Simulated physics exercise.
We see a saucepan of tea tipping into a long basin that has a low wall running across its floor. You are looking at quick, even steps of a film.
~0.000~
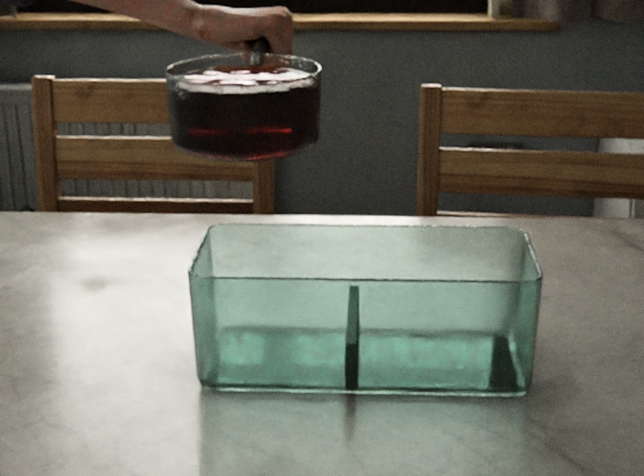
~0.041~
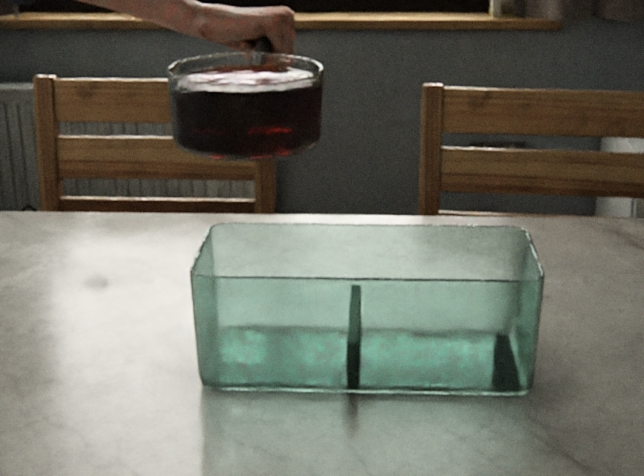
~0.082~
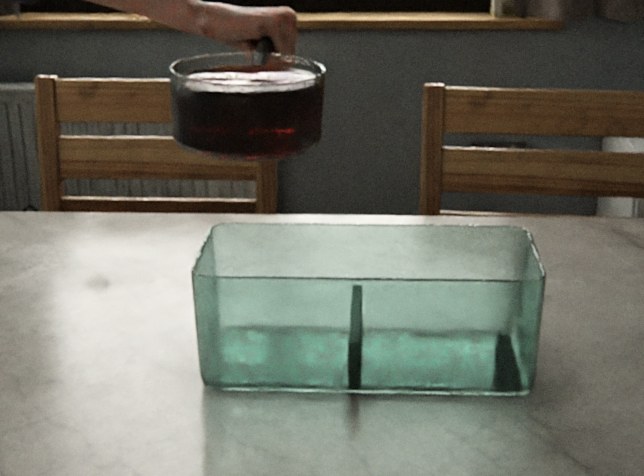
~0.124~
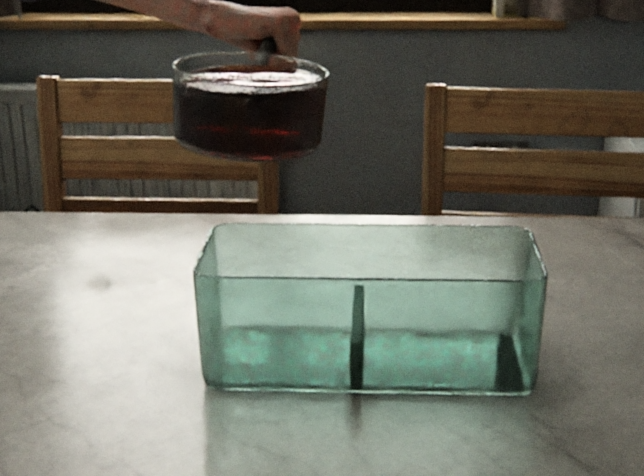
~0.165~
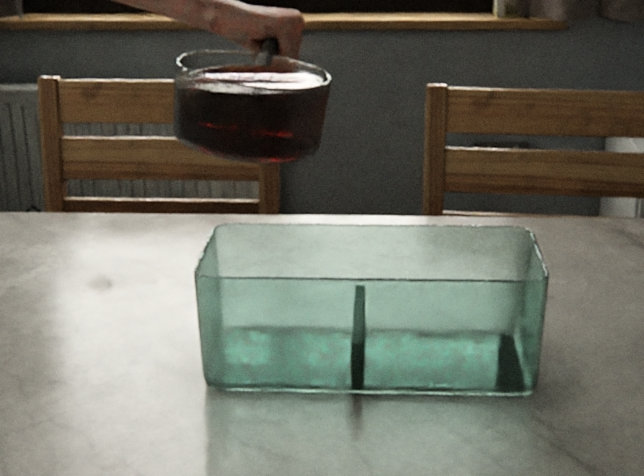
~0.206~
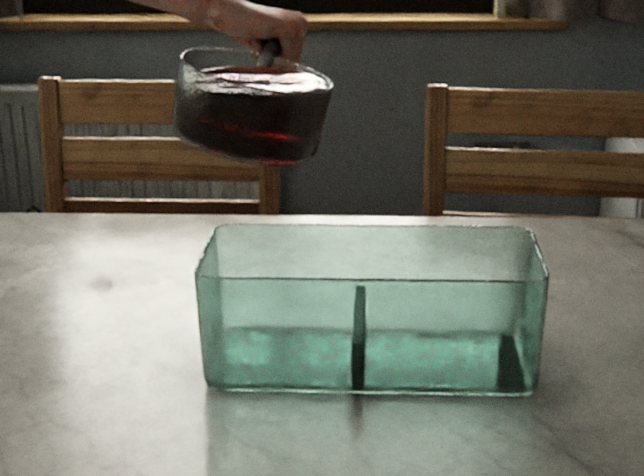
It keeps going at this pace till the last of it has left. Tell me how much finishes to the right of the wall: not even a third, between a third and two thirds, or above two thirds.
The share right of the wall will be large, beyond two thirds.
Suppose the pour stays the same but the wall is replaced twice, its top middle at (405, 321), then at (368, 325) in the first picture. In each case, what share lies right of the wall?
Note - case one near 35 %, case two near 65 %.
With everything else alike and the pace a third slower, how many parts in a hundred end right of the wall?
It comes to near 80 per cent.
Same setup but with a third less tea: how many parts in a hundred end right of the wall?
Roughly 65 in a hundred.
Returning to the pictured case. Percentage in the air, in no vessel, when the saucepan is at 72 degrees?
Share: Approx. 35 %.
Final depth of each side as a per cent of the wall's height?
Close to 20 for the left and 60 for the right.
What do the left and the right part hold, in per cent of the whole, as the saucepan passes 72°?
About 0 % left and about 10 % right.
A moment on, the saucepan is tipped part way and 50 per cent is still to pour, 1 is left of the wall and 11 right of it.
Next, the saucepan is tipped right over and 8 per cent is still to pour, 10 is left of the wall and 72 right of it.
Then the saucepan is tipped right over and 0 per cent is still to pour, 23 is left of the wall and 75 right of it.
Later the saucepan is tipped right over and 0 per cent is still to pour, 25 is left of the wall and 74 right of it.
At rest 25 per cent lies left of the wall, 74 right of it and 1 outside.
